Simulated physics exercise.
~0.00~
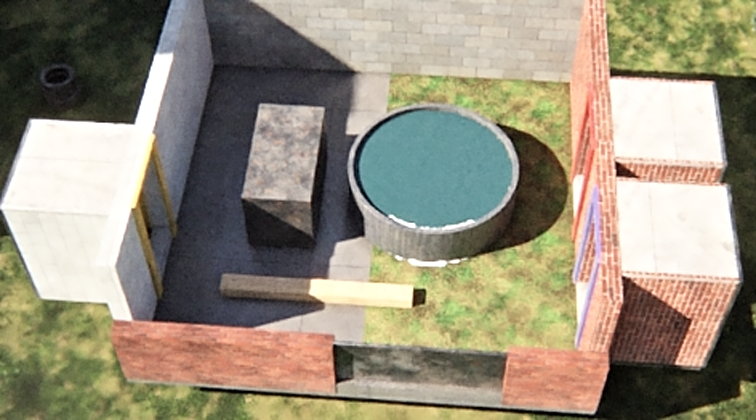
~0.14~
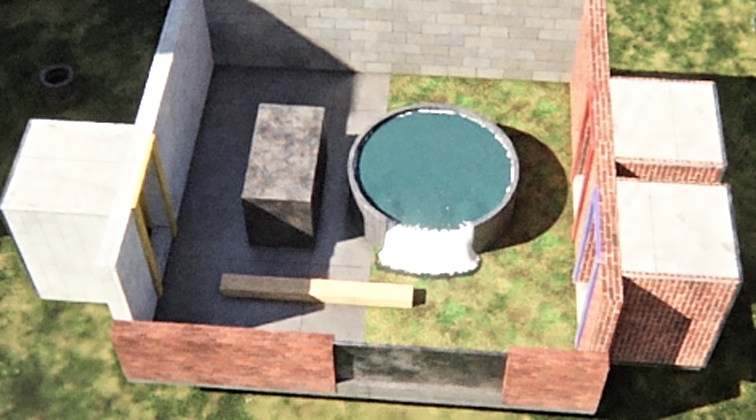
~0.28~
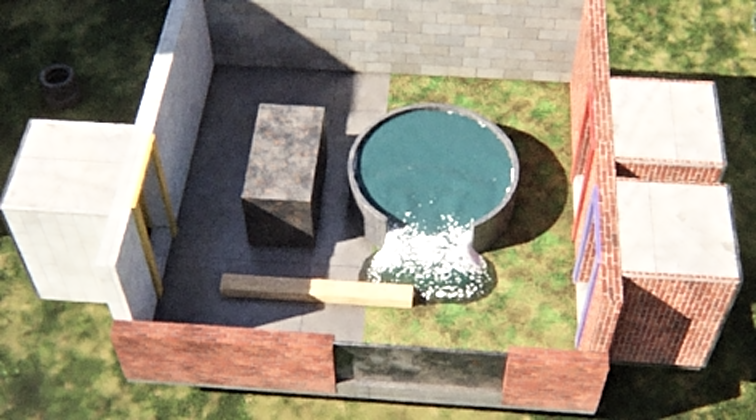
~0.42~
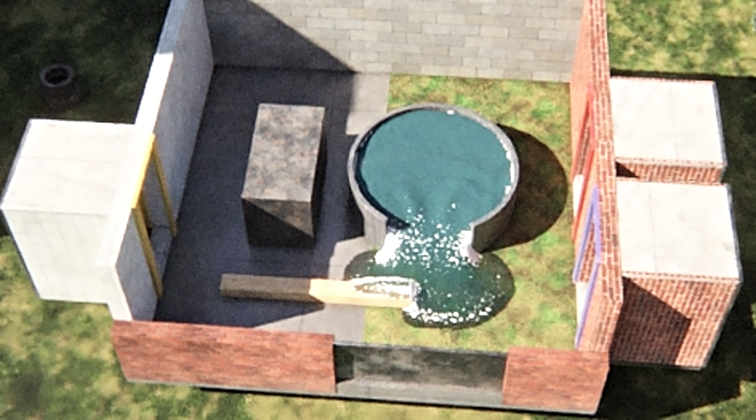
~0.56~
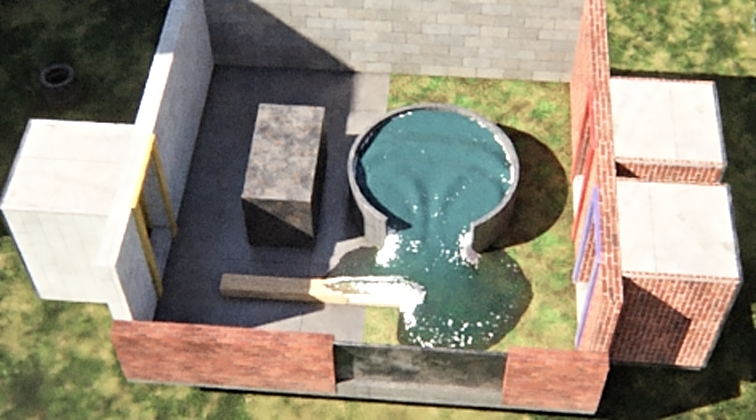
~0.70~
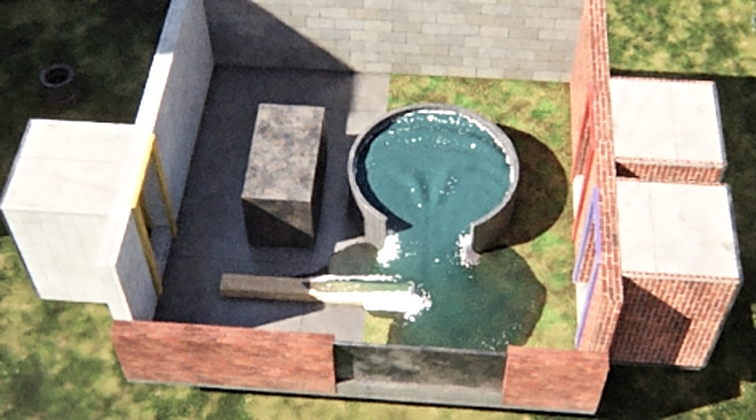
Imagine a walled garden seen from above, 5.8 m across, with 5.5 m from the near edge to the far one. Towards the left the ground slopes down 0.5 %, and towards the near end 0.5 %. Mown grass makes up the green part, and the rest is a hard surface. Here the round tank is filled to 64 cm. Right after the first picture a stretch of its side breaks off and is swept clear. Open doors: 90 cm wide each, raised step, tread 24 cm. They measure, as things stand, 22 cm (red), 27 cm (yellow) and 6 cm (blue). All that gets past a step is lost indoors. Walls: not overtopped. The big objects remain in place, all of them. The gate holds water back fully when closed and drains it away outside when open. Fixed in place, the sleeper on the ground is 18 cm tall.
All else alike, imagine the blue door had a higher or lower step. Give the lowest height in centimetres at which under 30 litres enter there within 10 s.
14 cm.
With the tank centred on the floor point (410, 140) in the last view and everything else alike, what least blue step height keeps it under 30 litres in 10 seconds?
Close to 11.0 cm would do it.
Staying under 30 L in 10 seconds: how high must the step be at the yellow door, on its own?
Yellow door, minimum about 14.5 cm.
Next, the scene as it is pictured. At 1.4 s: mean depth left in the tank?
Mean depth: Approx. 43 cm.
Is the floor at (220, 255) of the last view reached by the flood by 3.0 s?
By then it is awash.
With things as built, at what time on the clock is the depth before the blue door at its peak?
It peaks at about 2.6 s.
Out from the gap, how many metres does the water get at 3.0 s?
Distance from gap: Approx. 4.2 m.
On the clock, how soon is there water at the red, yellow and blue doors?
It reaches red at 3.0 s, yellow at 1.6 s, and blue at 1.4 s.
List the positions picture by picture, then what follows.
The first picture shows still water, 64 cm deep, in the round tank at (433, 169); the blue door at (588, 269) is dry.
In the second picture, the front is at (468, 271), 0.3 m from the gap at (428, 249); 0.3 m2 of floor is wet, 64 cm left at the back.
In the third picture, the front is at (372, 290), 0.7 m from the gap at (428, 251); 1.1 m2 of floor is wet, 64 cm left at the back.
In the fourth picture, water pours out at (428, 252) and has run 1.1 m, to (470, 322); about 10 cm deep outside, 64 cm at the back.
In the fifth picture, the gap is at (428, 253), the front 1.5 m out at a hidden place; the back of the round tank holds 63 cm.
In the sixth picture, water pours out at (428, 252) and has run 1.9 m, to a hidden place; about 7 cm deep outside, 56 cm at the back; the blue door at (588, 269), 2.2 m from the gap, is still 0.6 m from the nearest water.
After 1.4 s water covers 30 % of the floor, deepest (42 cm) near (406, 292); it has not reached the blue door.
After 3.0 s water covers 55 % of the floor, deepest (31 cm) near (550, 382); 16 cm at the blue door, 35 litres in over its 6 cm step.
After 10.0 s water covers 95 % of the floor, deepest (13 cm) near (390, 77); 8 cm at the blue door, 170 litres in over its 6 cm step.
At the blue door as built, the water arrived by 1.5 s and peaked near 17 cm at 2.6 s.
With a step of 12 cm, 49 litres would have come in within the 10 s; with 16 cm, 15 litres. So under 30 litres takes about 14 cm.
